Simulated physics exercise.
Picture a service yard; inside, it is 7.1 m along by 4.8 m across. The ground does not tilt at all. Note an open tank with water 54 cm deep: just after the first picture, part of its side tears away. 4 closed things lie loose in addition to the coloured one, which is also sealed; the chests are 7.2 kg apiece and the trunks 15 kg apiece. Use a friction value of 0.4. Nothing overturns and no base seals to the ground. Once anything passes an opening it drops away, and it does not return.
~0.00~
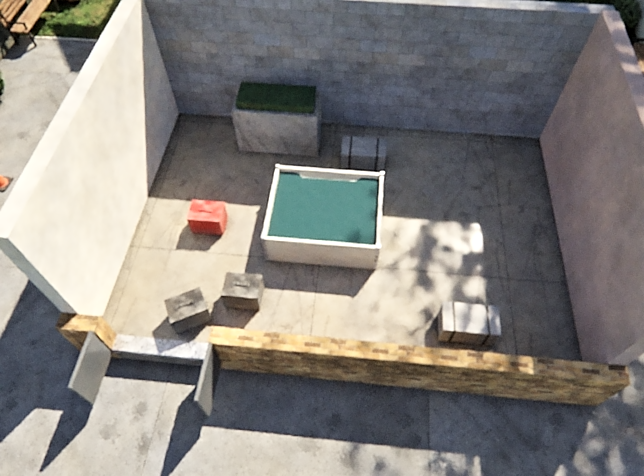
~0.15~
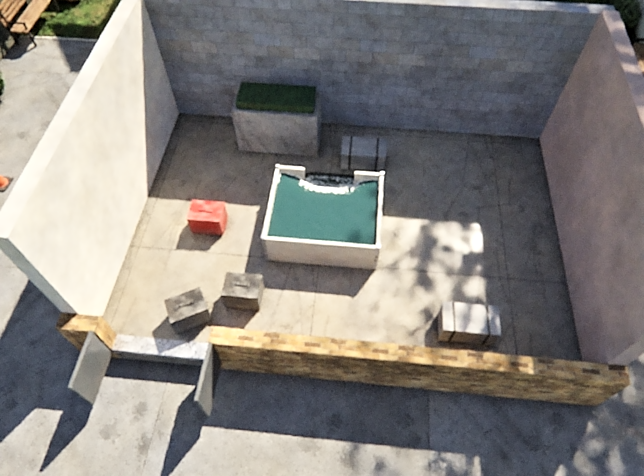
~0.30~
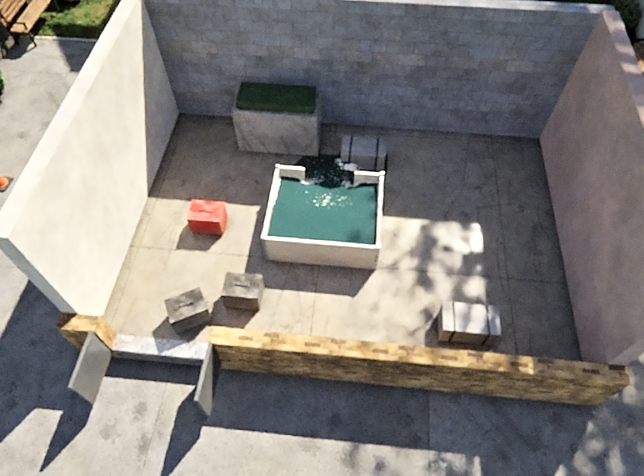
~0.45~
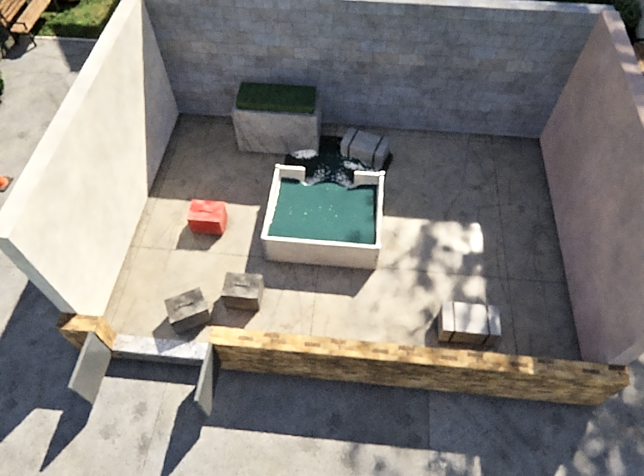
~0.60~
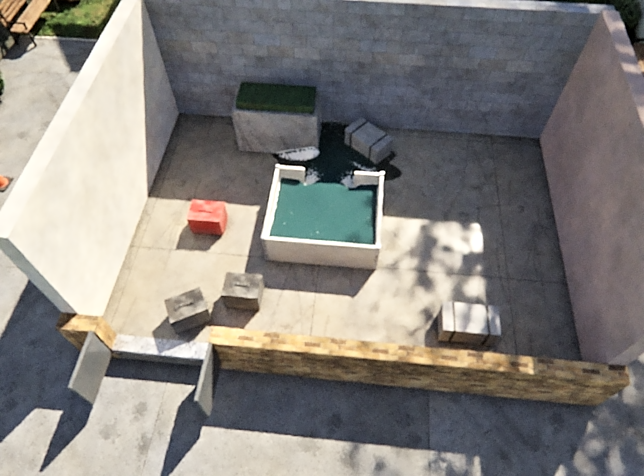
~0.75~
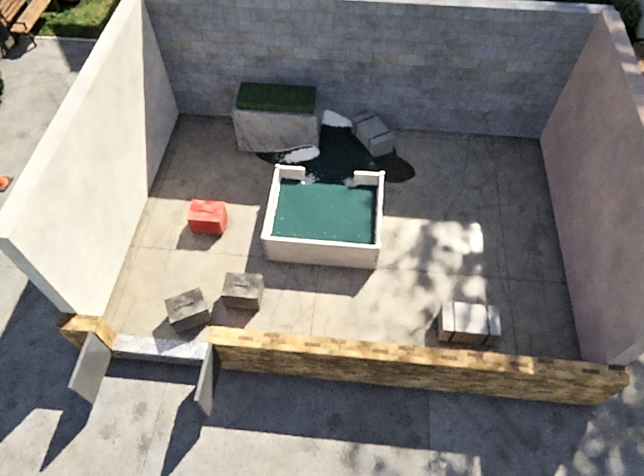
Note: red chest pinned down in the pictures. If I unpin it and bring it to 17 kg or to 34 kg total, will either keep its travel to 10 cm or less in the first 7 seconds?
The small load gets by.
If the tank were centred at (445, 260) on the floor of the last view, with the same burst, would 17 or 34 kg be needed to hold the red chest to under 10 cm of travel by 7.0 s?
In that case the lighter mass suffices.
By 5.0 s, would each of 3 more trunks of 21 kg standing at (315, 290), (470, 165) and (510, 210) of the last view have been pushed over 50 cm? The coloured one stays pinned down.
In that order: Not as far, then farther, then farther.
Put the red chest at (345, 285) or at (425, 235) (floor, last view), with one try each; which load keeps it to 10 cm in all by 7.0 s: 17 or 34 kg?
In turn: The lighter suffices; the lighter suffices.
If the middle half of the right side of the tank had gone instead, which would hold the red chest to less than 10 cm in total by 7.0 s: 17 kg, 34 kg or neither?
The lighter one.
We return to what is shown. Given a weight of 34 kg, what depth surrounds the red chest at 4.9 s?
3 cm, roughly.
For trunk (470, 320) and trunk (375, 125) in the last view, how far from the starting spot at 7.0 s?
Taking them in order, that's 20 centimetres and 400 centimetres.
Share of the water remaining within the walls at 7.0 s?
98 %.
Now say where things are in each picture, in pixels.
In the first picture, the red chest at (206, 211) rests on the ground; 2.3 m2 under water; 0 of 5 have shifted.
In the second picture, the red chest at (206, 211), on the bottom; water covers 2.8 m2; 0 of 5 have shifted.
In the third picture, the red chest at (206, 211) rests on the ground; water covers 3.3 m2; 0 of 5 have shifted.
In the fourth picture, the red chest at (206, 211) rests on the ground; water covers 3.9 m2; 1 of 5 have shifted.
In the fifth picture, the red chest at (206, 211) rests on the ground; water covers 4.4 m2; 1 of 5 have shifted.
In the sixth picture, the red chest at (206, 211), on the bottom; water covers 5.0 m2; 1 of 5 have shifted.
After 1.4 s the red chest would be 0 cm from its start with 17 kg and 0 cm from its start with 34 kg; 0 cm of water round it then.
After 3.1 s the red chest would be 0 cm from its start with 17 kg and 0 cm from its start with 34 kg; 1 cm of water round it then.
After 4.9 s the red chest would be 0 cm from its start with 17 kg and 0 cm from its start with 34 kg; 3 cm of water round it then.
After 7.0 s the red chest would be 0 cm from its start with 17 kg and 0 cm from its start with 34 kg; 2 cm of water round it then.
